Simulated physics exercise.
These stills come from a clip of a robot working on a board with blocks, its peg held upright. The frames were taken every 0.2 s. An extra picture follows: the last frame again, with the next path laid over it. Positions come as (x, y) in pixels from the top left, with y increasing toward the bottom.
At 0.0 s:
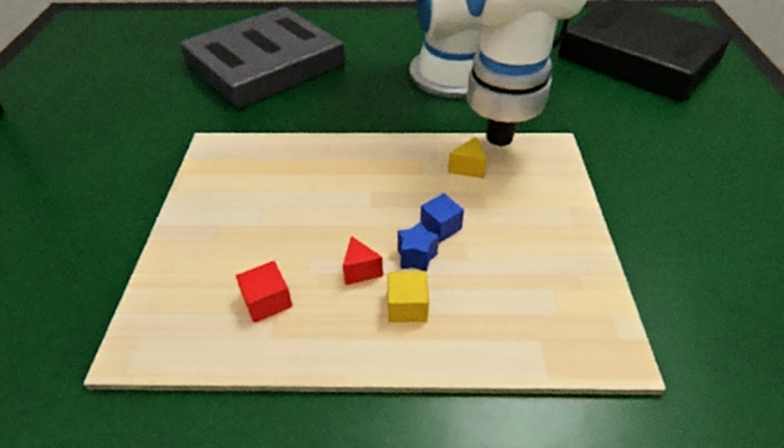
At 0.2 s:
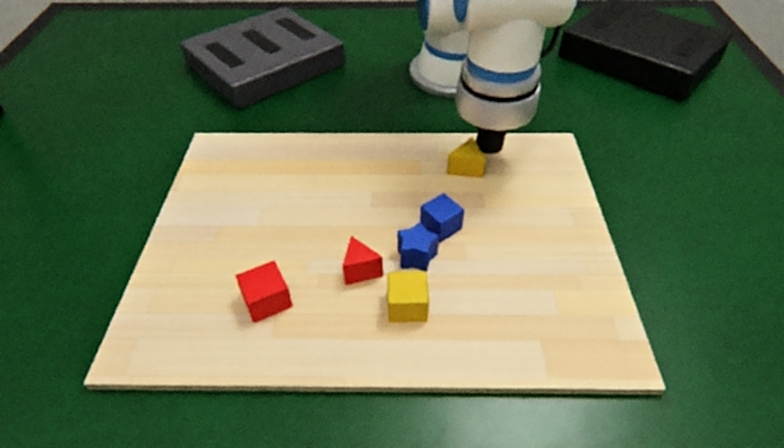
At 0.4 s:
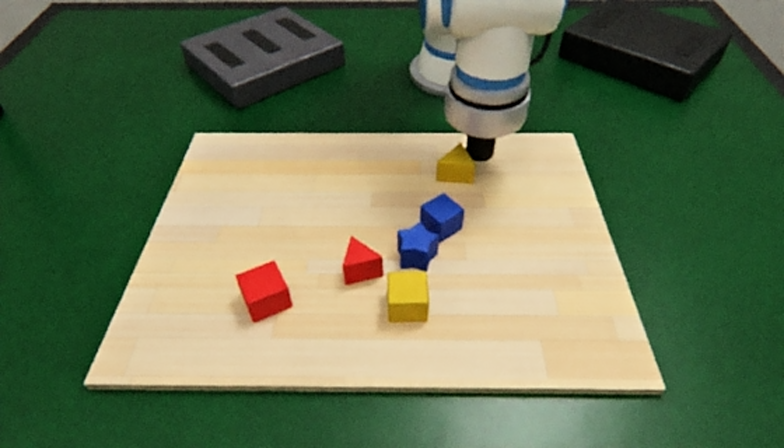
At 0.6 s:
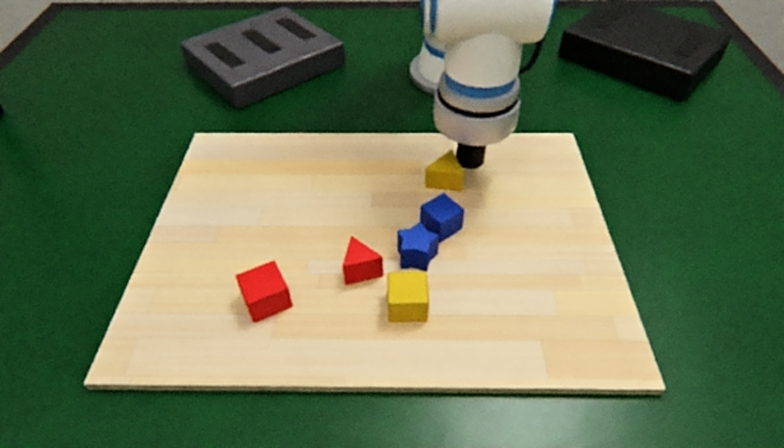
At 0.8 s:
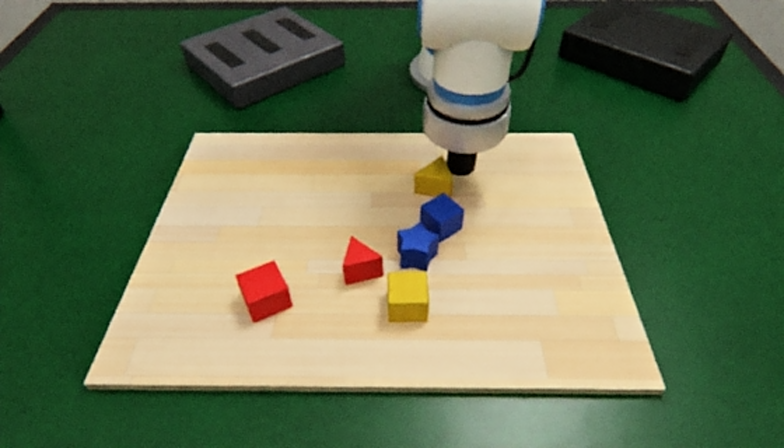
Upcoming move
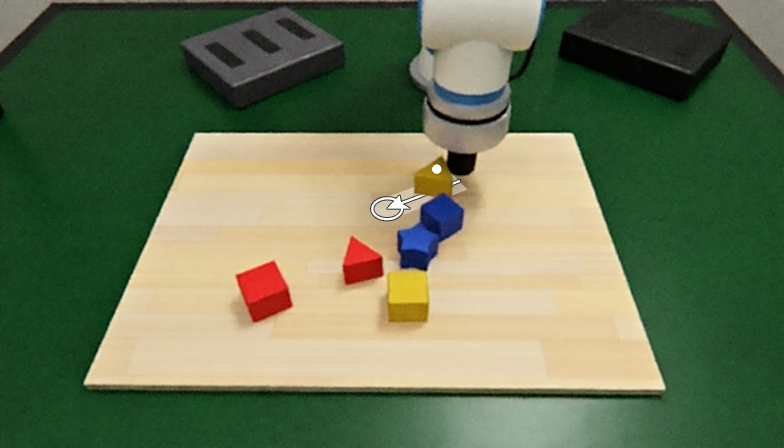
Robot arm pushing a yellow triangular block left and slightly forward across a wooden board while the other blocks stay still.
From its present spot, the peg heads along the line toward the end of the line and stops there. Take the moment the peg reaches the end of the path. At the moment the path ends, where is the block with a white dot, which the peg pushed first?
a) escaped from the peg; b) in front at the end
My answer is option b.
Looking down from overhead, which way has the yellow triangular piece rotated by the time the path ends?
If we look at it from overhead, the yellow triangular piece pivots counter-clockwise.
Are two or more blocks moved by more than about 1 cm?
No
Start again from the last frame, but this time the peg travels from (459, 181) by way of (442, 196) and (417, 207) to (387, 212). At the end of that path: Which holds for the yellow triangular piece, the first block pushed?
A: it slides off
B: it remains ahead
I choose B.
The line goes from (459, 181) directly to (387, 209); the dot is on the yellow triangular piece.
On the path given first. One third of the way, peg (436, 176); yellow triangular piece (413, 180).
Two thirds of the way, peg (412, 185); yellow triangular piece (389, 191), turned 20° anticlockwise.
At the end, peg (387, 194); yellow triangular piece (364, 201), turned 30° anticlockwise; blue four-sided block unmoved.
